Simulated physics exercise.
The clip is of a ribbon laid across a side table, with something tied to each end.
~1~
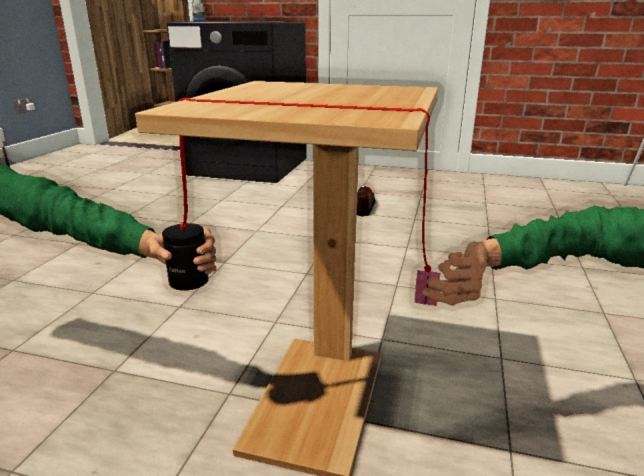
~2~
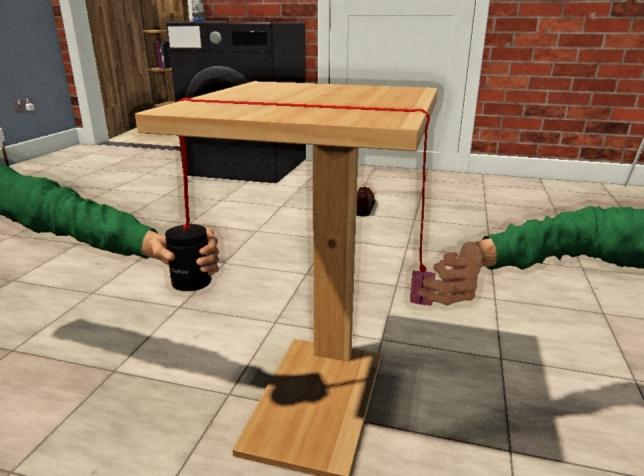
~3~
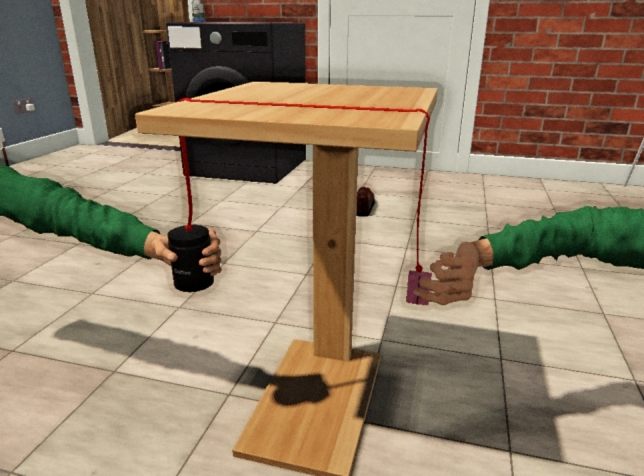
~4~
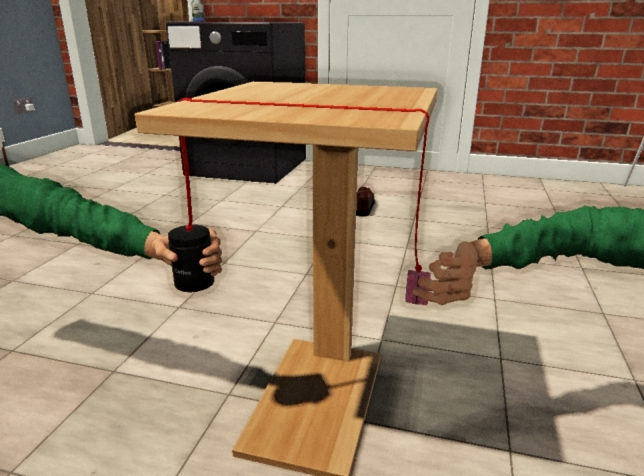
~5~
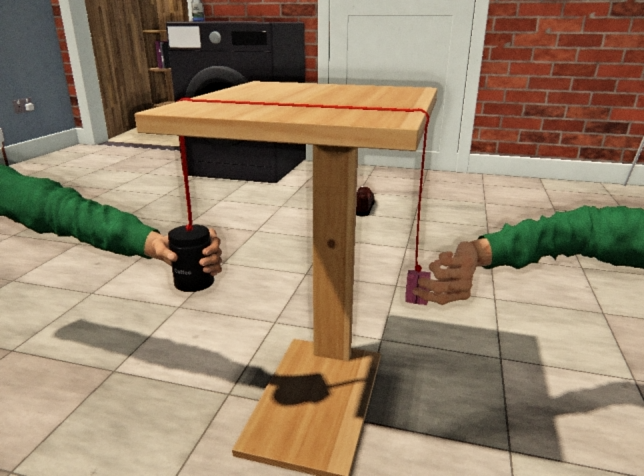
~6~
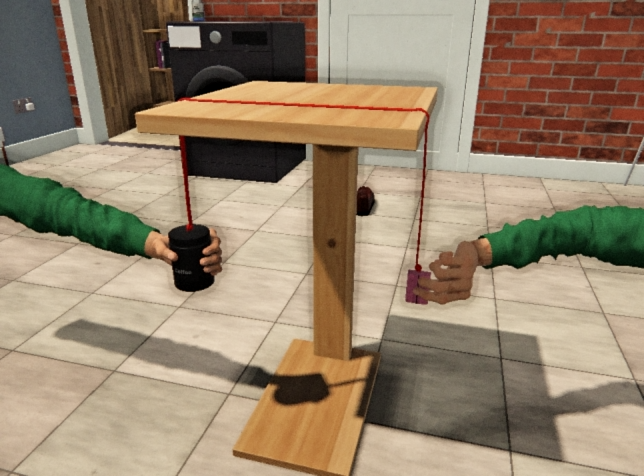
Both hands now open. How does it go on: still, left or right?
Outcome: The ribbon drops leftwards.
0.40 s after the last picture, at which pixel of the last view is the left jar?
At about (207, 372).
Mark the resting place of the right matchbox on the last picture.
Close to (175, 315).
Then, 0.40 s on from there, left jar lower near (207, 372); right matchbox pulled up onto the top.
Then, 0.84 s on from there, left jar down on the floor near (210, 391); right matchbox pulled up onto the top near (53, 73).
Then, 1.28 s on from there, left jar down on the floor near (187, 384); right matchbox higher near (191, 154).
In the end, left jar down on the floor near (189, 383); right matchbox down on the floor near (175, 315). The ribbon goes down on the left.
